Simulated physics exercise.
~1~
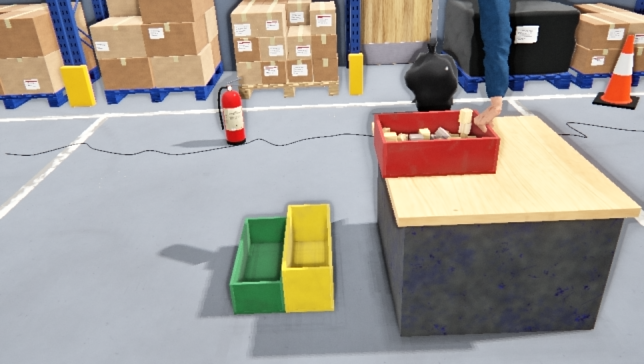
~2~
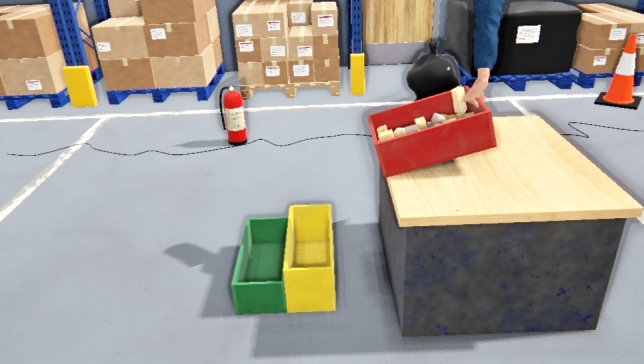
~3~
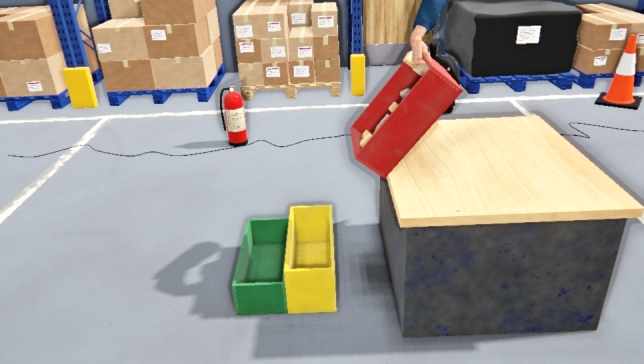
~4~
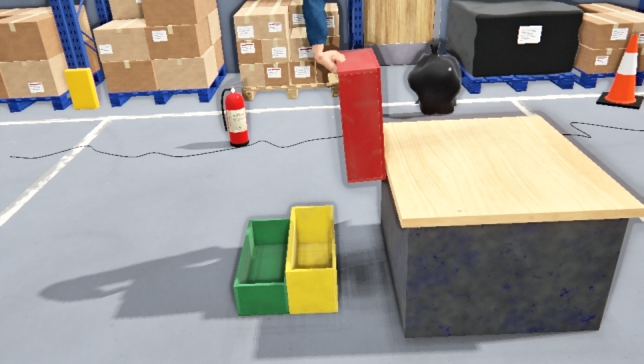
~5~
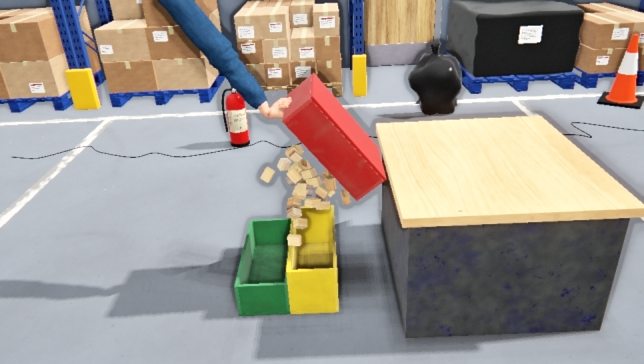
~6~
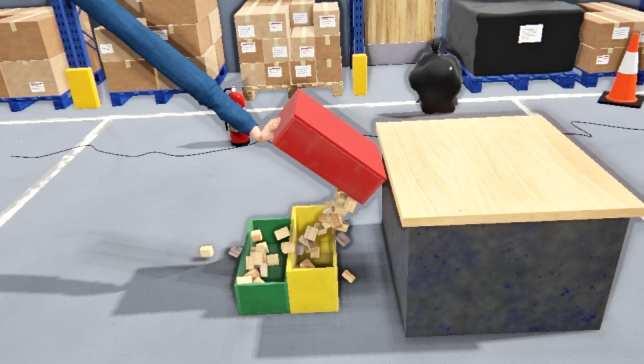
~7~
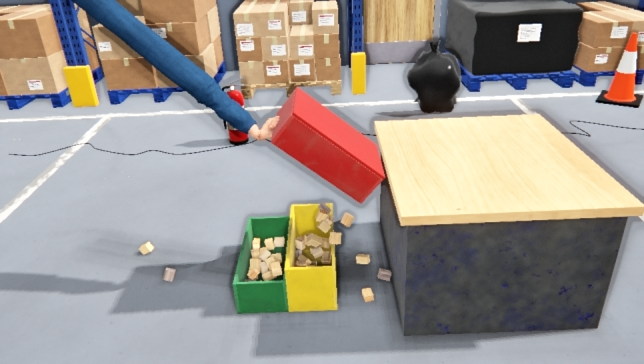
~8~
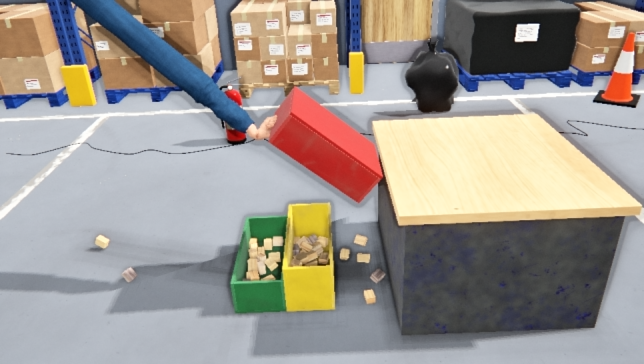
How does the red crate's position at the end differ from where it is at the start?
At the start the red crate sits upright on the left part of the bench top. By the end it is further left, held steeply overturned just off the bench's left edge, with the troughs below it.
